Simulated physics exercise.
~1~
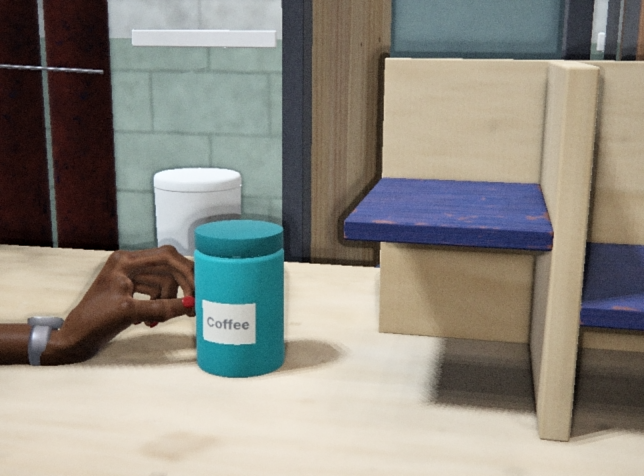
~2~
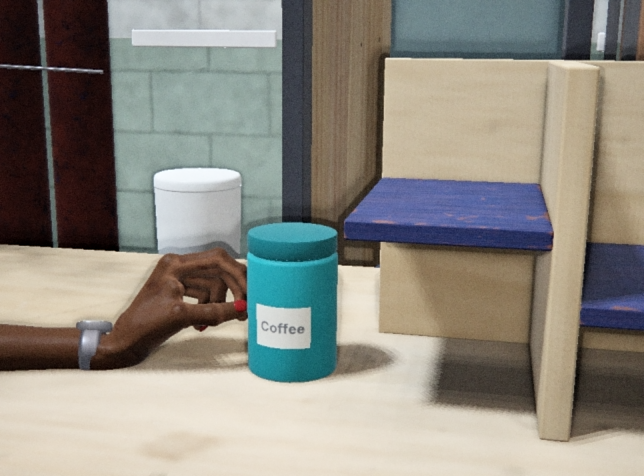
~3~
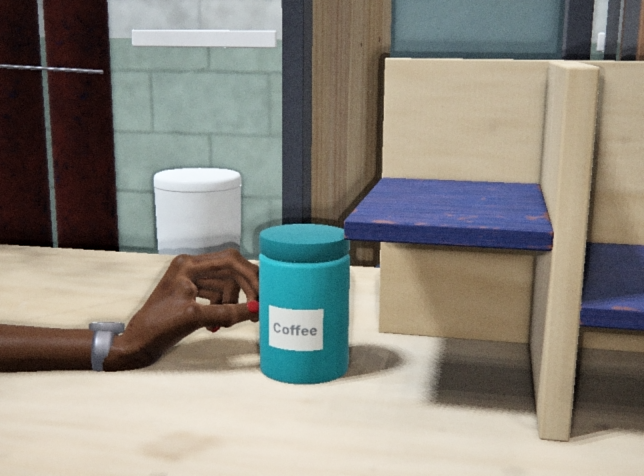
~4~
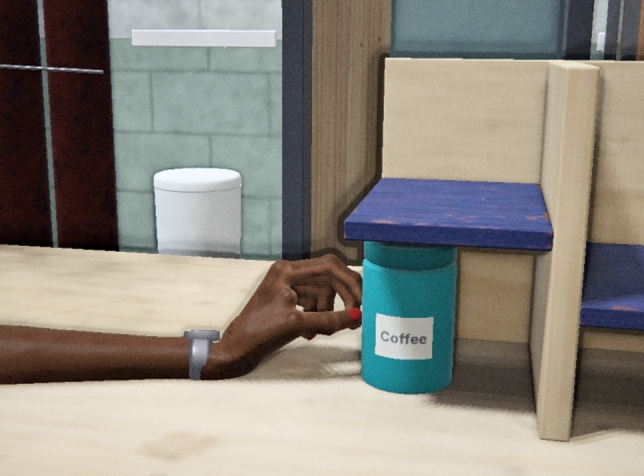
On a pale wooden surface beside a small rack with blue shelves, a hand wearing a grey wristband pushes an upright turquoise jar labelled Coffee to the right, past a white canister, until it slides in beneath the nearer shelf, clearing it.
